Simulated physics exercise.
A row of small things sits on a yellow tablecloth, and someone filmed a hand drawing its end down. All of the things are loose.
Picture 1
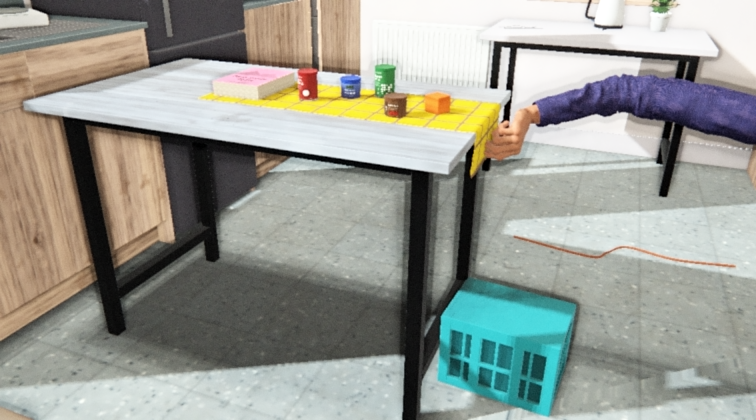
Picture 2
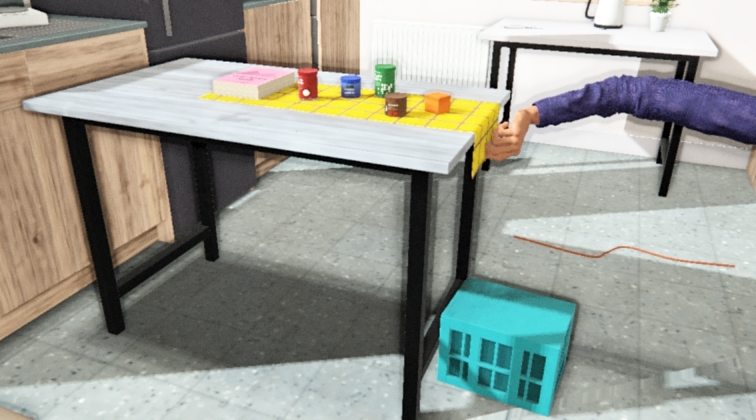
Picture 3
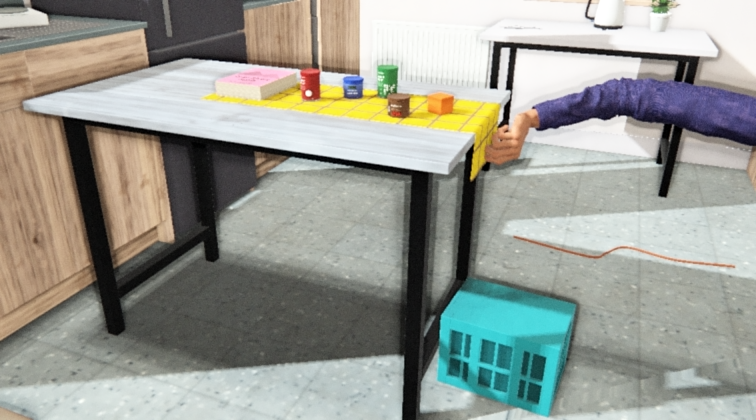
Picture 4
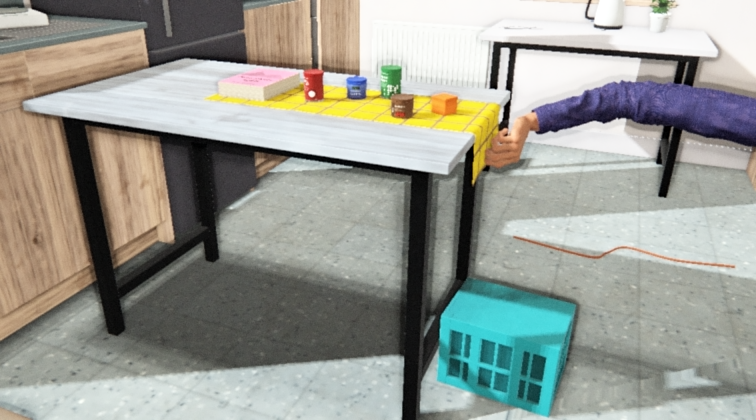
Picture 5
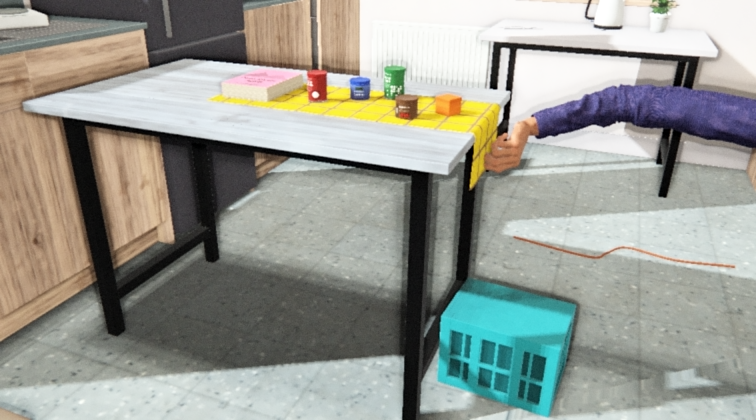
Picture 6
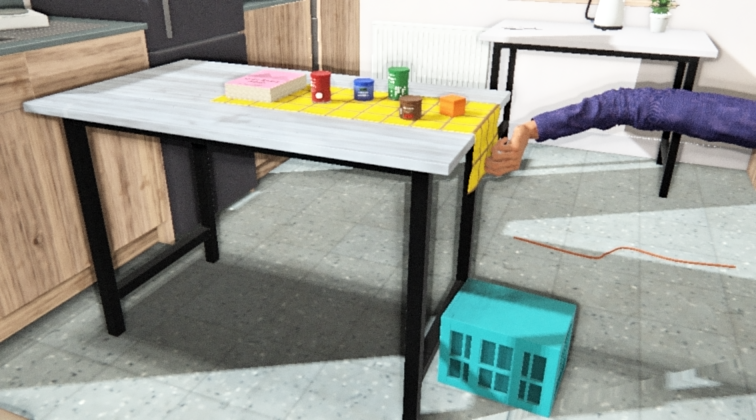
In a bright kitchen with wooden cupboards, a fixed camera looks slightly down on a pale table with black legs. A pink-topped block, red, blue and green containers, a brown pot and an orange cube sit along a yellow cloth, with a teal crate on the floor below. At right, a purple-sleeved hand draws the cloth's hanging end slightly downward, and the things on it shift slowly a little rightward together.
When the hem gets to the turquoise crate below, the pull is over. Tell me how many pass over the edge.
Tally: Four.
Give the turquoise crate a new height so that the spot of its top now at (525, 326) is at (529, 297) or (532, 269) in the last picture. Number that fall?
3 and 2.
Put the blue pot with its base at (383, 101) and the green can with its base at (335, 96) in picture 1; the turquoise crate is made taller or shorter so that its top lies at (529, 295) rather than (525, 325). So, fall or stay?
Well, the blue pot is dislodged, and the green can is safe.
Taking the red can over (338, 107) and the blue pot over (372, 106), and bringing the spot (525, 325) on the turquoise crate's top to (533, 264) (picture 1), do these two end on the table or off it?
As for the red can, it stays in place; as for the blue pot, it stays in place.
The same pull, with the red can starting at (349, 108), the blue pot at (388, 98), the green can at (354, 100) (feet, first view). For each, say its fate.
For the red can it's falling, for the blue pot it's falling, for the green can it's falling.
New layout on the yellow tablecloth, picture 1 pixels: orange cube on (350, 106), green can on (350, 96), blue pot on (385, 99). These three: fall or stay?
As for the orange cube, it goes off; the green can goes off; the blue pot goes off.
A little later, hem near (480, 246); orange cube and brown pot gone.
Next, hem on the crate; orange cube, brown pot, green can and blue pot gone.
When it is over, hem on the crate; orange cube, brown pot, green can and blue pot gone. The count of fallen things is four.
